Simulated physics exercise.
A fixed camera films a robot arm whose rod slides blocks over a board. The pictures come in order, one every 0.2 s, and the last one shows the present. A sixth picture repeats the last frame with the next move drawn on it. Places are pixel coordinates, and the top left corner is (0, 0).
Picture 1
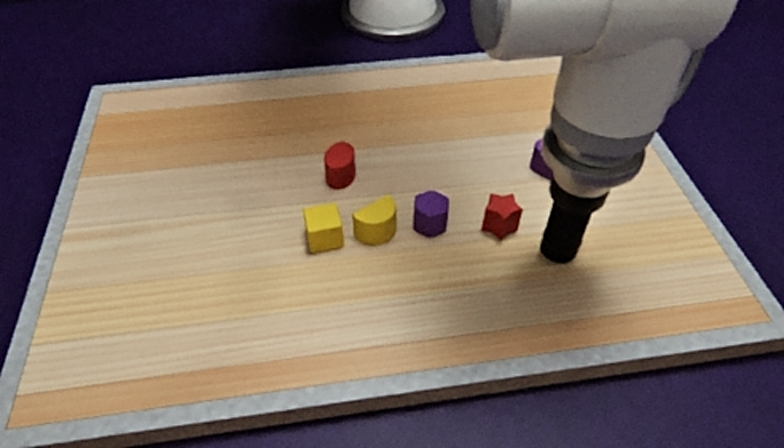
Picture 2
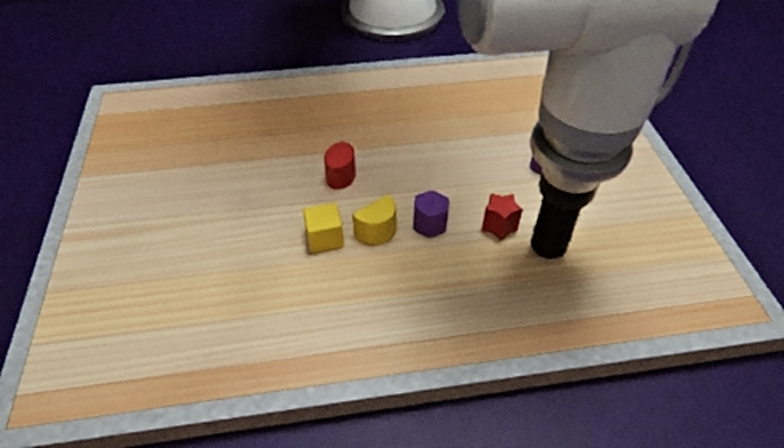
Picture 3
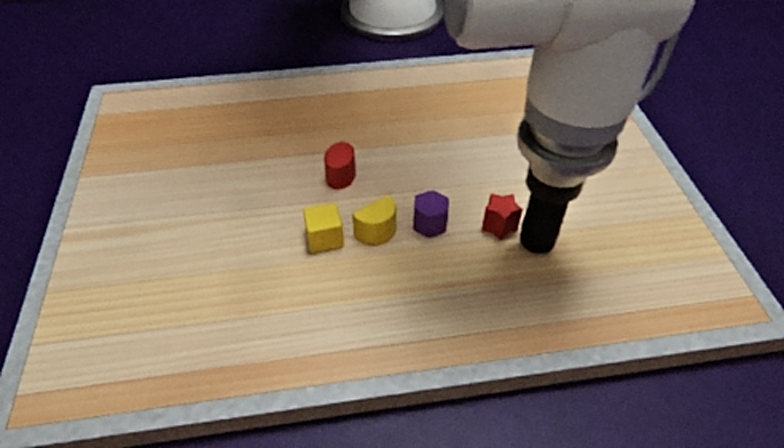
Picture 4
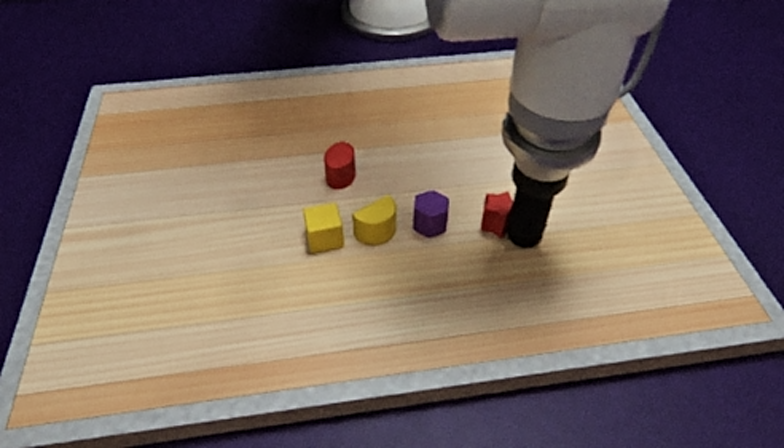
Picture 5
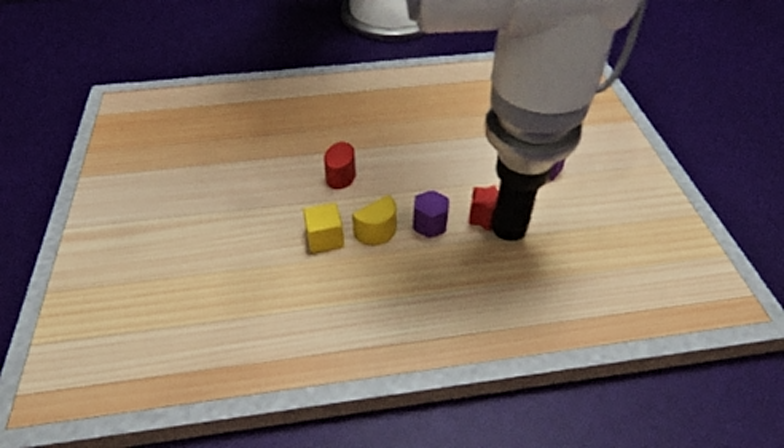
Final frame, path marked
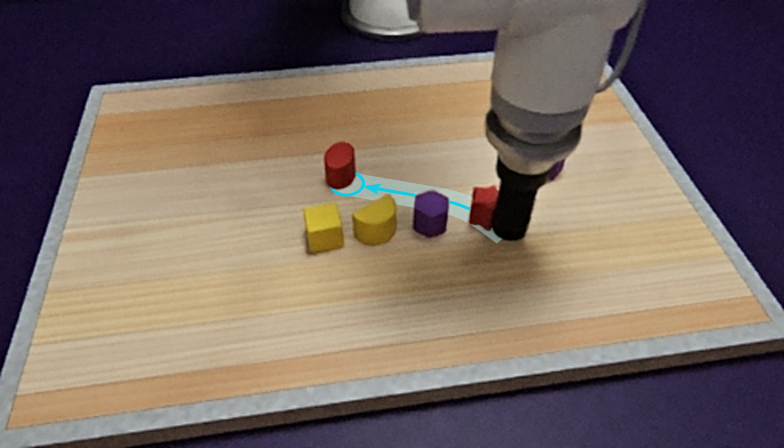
A white robotic arm with a black rod reaches down over a pale, striped wooden board with a grey border, seen from above at an angle against dark purple. A yellow cube, a yellow curved block, a purple hexagonal block and a red star form a row, with a red oval block behind. The rod slides slowly left and nudges the star slightly left, while the camera stays still.
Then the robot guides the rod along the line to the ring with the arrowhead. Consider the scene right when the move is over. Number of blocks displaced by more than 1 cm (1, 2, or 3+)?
It moves two blocks.
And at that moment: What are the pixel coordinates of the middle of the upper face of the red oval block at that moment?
Just about (324, 147).
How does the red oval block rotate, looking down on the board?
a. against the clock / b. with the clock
Answer: B.
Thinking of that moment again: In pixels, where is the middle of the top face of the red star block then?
It will likely be found at (411, 152).
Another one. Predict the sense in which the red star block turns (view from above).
Clockwise.
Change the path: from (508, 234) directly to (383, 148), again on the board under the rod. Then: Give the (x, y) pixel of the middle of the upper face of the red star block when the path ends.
The middle of the upper face of the red star block will lie at about (364, 114) in the picture.
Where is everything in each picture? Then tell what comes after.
Lower end of the rod (558, 250), tops of blocks, red oval block (339, 154), purple hexagonal block (432, 202), red star block (504, 204), in the first picture.
Rod (549, 246), blocks as before, in the second picture.
Rod (537, 241), blocks as before, in the third picture.
Rod (524, 235), red star block (501, 202), in the fourth picture.
Rod (509, 229), red oval block (339, 154), purple hexagonal block (432, 202), red star block (488, 196), in the fifth picture.
The drawn path runs from (508, 234) over (459, 205) and (403, 193) to (347, 183).
What follows on the original path. One third of the way, rod (460, 199); red star block (440, 167).
Two thirds of the way, rod (402, 188); red star block (412, 152), turned 60° clockwise.
At the end, rod (347, 178); red oval block (324, 147), turned 25° clockwise; purple hexagonal block not moved; red star block (411, 152), turned 65° clockwise.
